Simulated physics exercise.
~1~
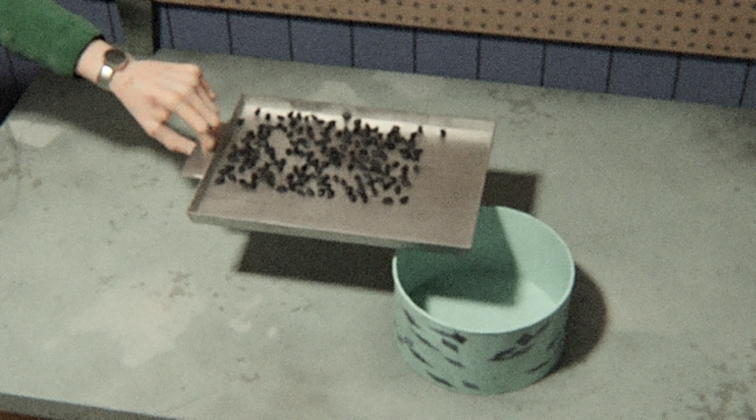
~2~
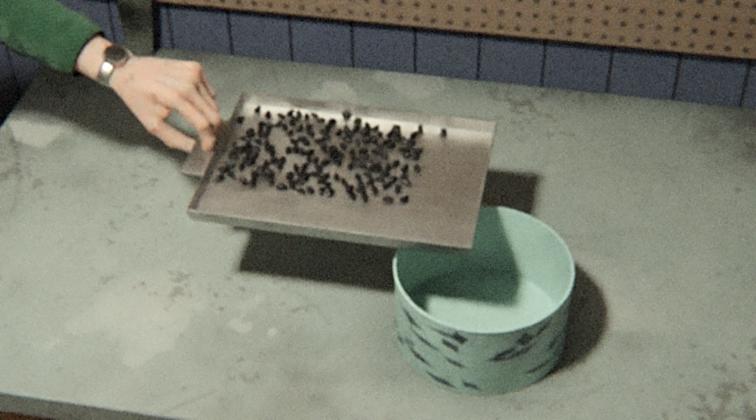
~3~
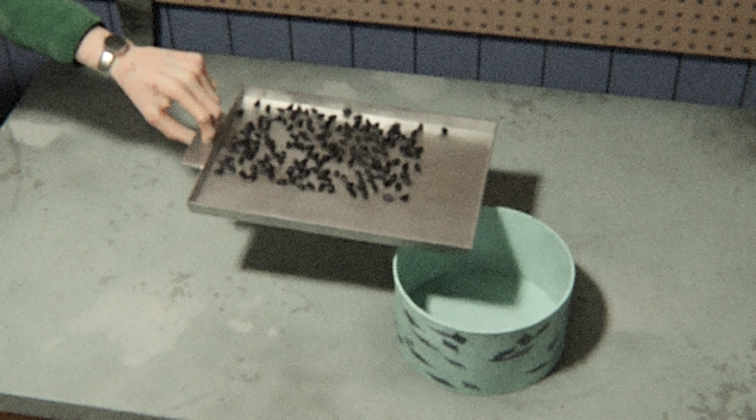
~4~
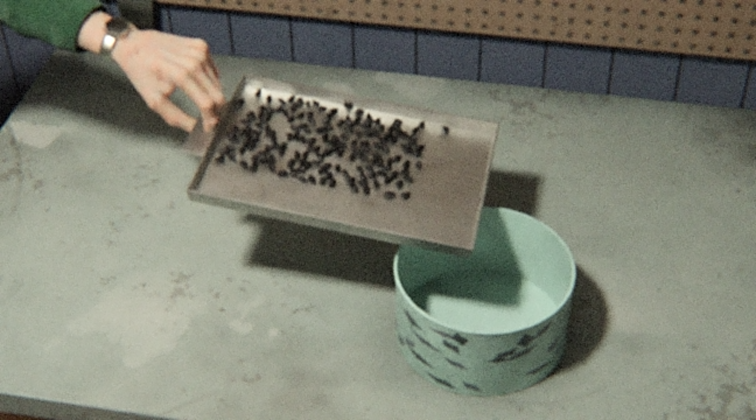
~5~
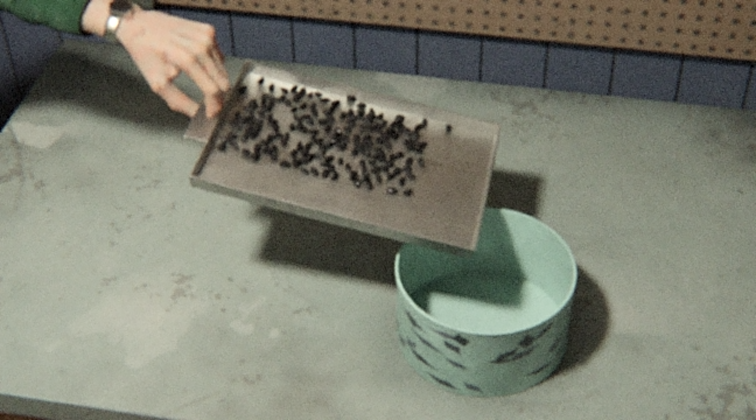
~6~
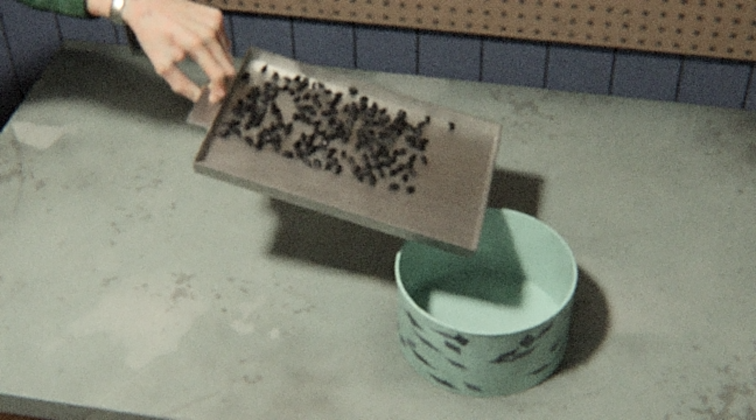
A shallow metal tray scattered with small black beans is held above a worn grey-green tabletop, seen from above at an angle, with dark blue panelling and brown pegboard behind. A hand in a green sleeve and wristwatch grips its left end, and a mint-green pot with dark patches stands below its right end. The hand rises, steadily tilting the tray down rightward, while the beans barely shift and the camera stays still.
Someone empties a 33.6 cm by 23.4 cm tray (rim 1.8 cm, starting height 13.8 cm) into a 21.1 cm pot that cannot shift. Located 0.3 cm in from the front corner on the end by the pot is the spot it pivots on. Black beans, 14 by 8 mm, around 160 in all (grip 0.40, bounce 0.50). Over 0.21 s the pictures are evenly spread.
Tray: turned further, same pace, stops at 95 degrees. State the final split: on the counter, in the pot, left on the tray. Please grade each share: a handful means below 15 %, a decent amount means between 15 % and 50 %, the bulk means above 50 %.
Counter: The bulk, pot: A decent amount, tray: A handful.
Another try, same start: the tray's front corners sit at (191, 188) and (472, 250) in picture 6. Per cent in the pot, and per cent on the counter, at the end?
That works out as pot 100 and counter 0.
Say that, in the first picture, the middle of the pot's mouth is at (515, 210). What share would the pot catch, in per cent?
It would come to around 85 percent.
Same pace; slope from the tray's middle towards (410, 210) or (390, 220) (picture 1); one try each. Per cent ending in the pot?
Estimate: Some 100 % and some 100 % respectively.
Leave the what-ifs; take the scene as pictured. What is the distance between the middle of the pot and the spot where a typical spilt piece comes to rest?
Distance: Around 20 cm.
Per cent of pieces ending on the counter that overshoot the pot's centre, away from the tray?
I'd put it close to 80 per cent.
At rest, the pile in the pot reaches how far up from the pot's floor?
Roughly 1.0 centimetres.
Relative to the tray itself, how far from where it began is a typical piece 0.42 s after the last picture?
It has moved some 14 cm from its start.
Then, 0.42 s after the last picture, tilt 53 degrees; the tray holds 100 %, the pot 0 %.
Then, 0.71 s after the last picture, tilt 79 degrees; the tray holds 40 %, the pot 15 %.
Then, 1.09 s after the last picture, tilt 95 degrees; the tray holds 15 %, the pot 25 %.
In the end, counter 70 %, pot 25 %, tray 0 %.
